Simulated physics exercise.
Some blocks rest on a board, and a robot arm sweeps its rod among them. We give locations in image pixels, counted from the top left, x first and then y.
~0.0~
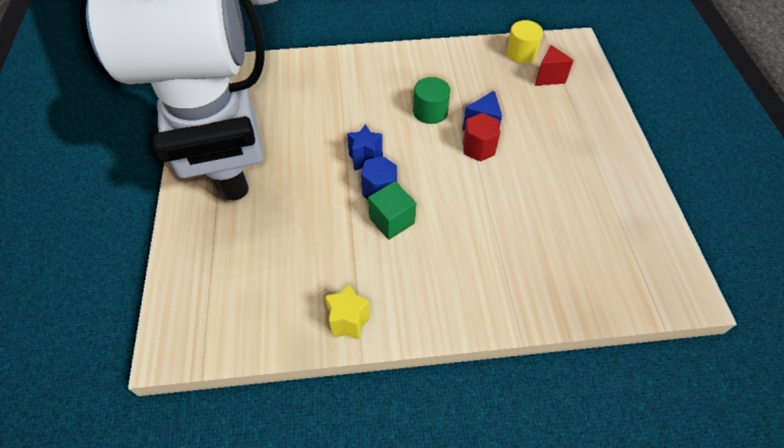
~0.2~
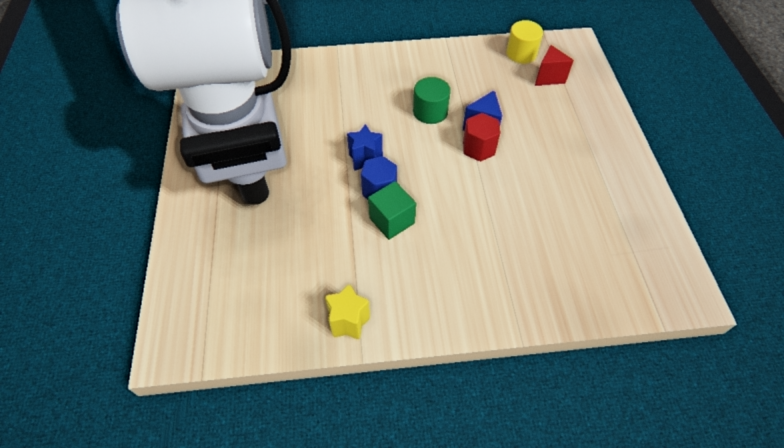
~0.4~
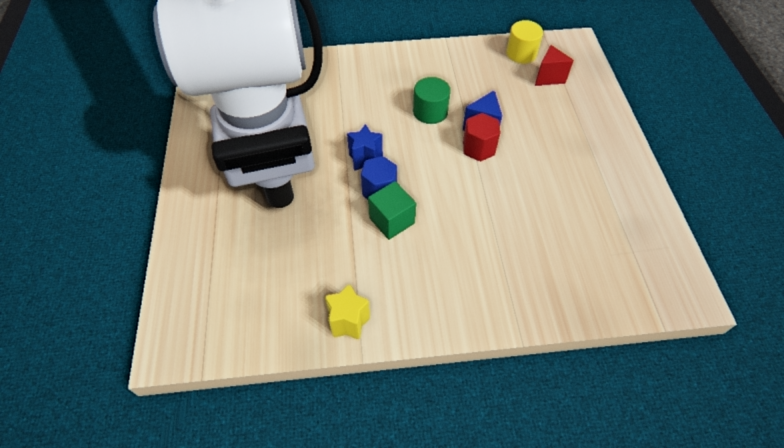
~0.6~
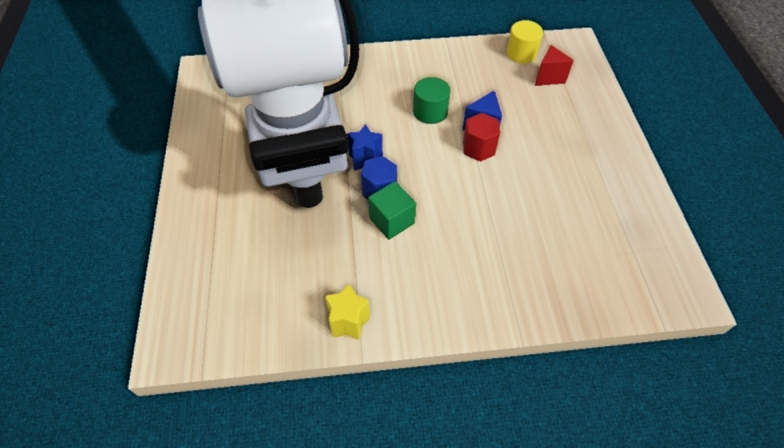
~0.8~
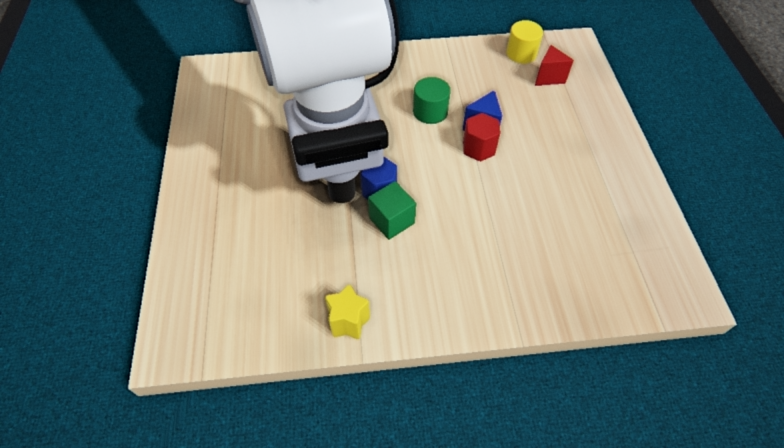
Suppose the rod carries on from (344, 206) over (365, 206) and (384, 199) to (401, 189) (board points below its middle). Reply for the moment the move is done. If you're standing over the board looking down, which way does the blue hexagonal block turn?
Its spin: Anticlockwise.
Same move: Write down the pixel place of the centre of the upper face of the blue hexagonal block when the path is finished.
The middle of its upper face will lie at (419, 148).
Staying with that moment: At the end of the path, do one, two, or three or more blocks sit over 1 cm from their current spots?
One block moves more than 1 cm.
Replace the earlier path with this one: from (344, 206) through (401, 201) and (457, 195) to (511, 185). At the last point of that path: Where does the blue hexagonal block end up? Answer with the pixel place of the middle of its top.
I think it will end close to (432, 153).
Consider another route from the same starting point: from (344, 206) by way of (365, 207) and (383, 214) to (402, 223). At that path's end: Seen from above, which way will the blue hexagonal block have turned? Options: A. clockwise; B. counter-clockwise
B.
On the path given first. Halfway along, rod (375, 191); blue hexagonal block (395, 163), turned 15° anticlockwise; green square block (396, 201).
At the end, rod (401, 176); blue star block unmoved; blue hexagonal block (419, 148), turned 20° anticlockwise; green square block (397, 201).
